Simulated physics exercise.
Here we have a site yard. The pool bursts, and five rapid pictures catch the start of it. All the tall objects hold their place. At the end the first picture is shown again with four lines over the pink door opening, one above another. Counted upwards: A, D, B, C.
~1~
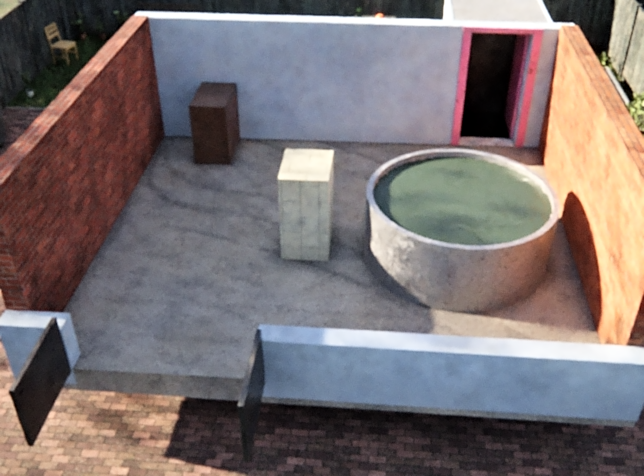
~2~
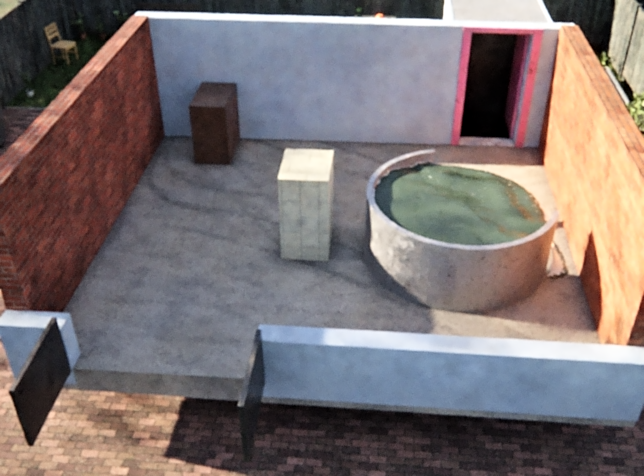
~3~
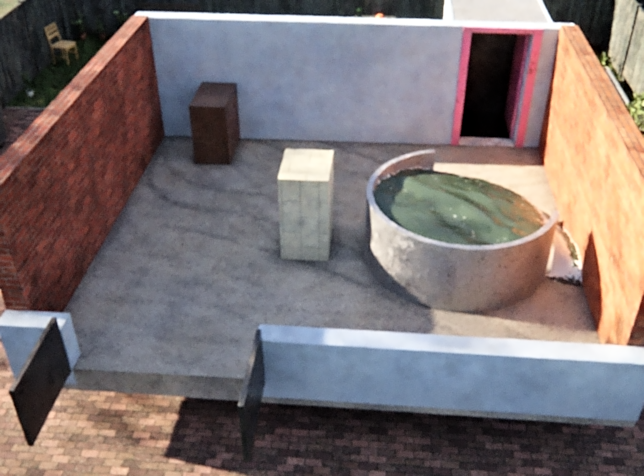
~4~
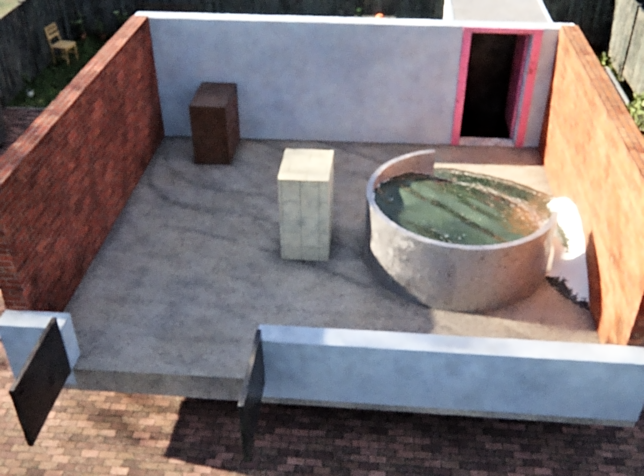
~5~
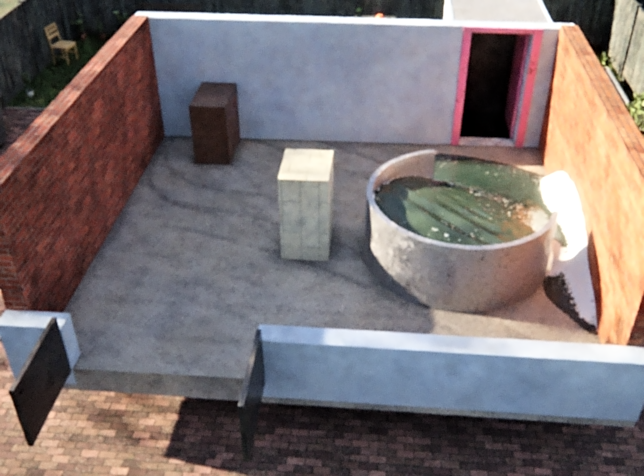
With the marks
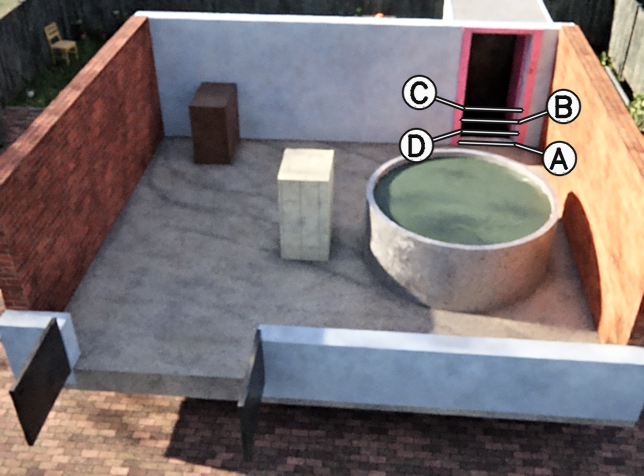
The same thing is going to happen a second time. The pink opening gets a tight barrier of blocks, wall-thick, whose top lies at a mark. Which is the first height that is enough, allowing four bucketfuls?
Line C.
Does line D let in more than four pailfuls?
Yes, it does.
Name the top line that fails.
B.
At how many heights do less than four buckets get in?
One of them.
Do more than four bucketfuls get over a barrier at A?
Yes, that goes wrong.
On the marked copy, A at (487, 143); B at (490, 120); C at (492, 109); D at (489, 132); from the bottom up A, D, B, C.
For line A, dozens of bucketfuls pour in.
For line B, about 8 bucketfuls get in.
For line C, a splash gets over, under a bucket.
For line D, dozens of bucketfuls pour in.
